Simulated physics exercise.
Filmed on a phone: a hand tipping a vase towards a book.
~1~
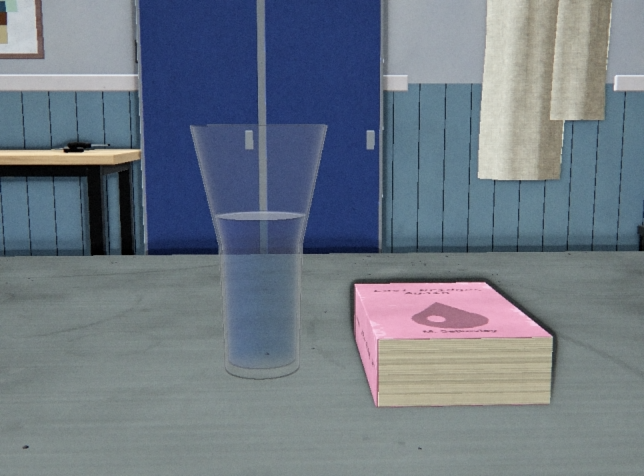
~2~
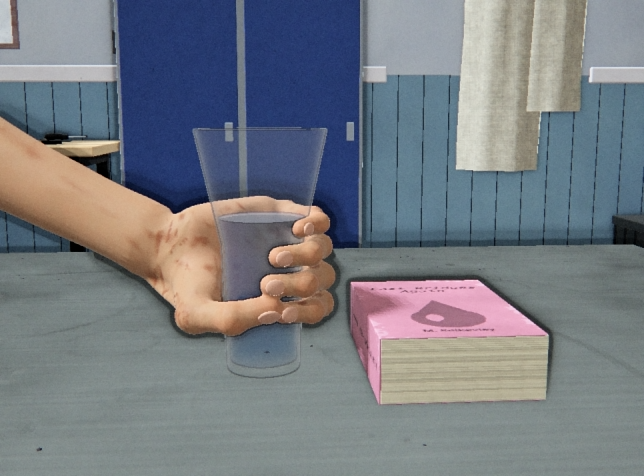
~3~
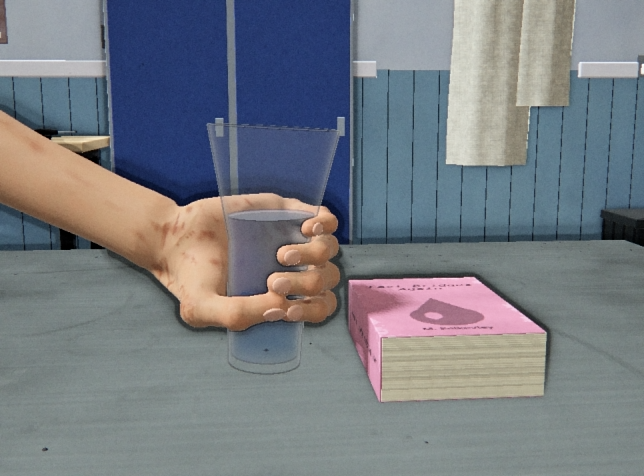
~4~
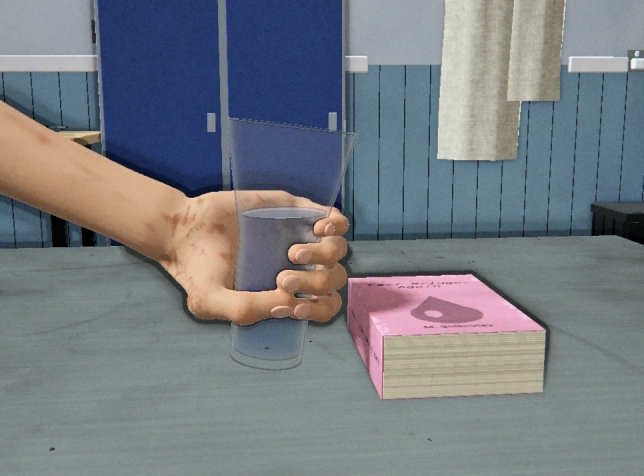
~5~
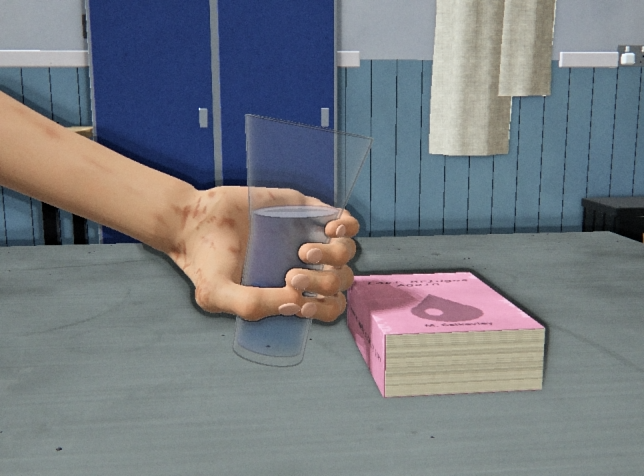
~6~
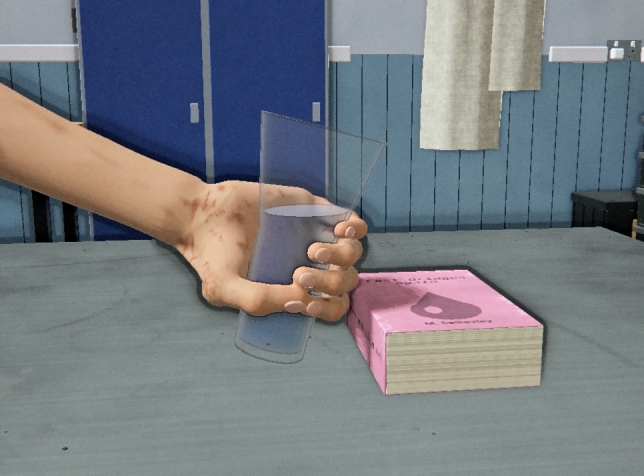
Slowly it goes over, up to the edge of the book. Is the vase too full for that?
The vase stays dry outside.
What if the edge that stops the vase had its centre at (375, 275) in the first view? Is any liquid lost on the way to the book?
In that case: Stays dry.
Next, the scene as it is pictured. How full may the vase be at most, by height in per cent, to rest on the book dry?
Close to 75 %.
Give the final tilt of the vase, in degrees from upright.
About 45°.
Shortly, the vase leans by about 30°; none is lost.
Then, the vase leans by about 40°; none is lost.
At the finish, the vase leans by about 45°, against the book; none is lost.
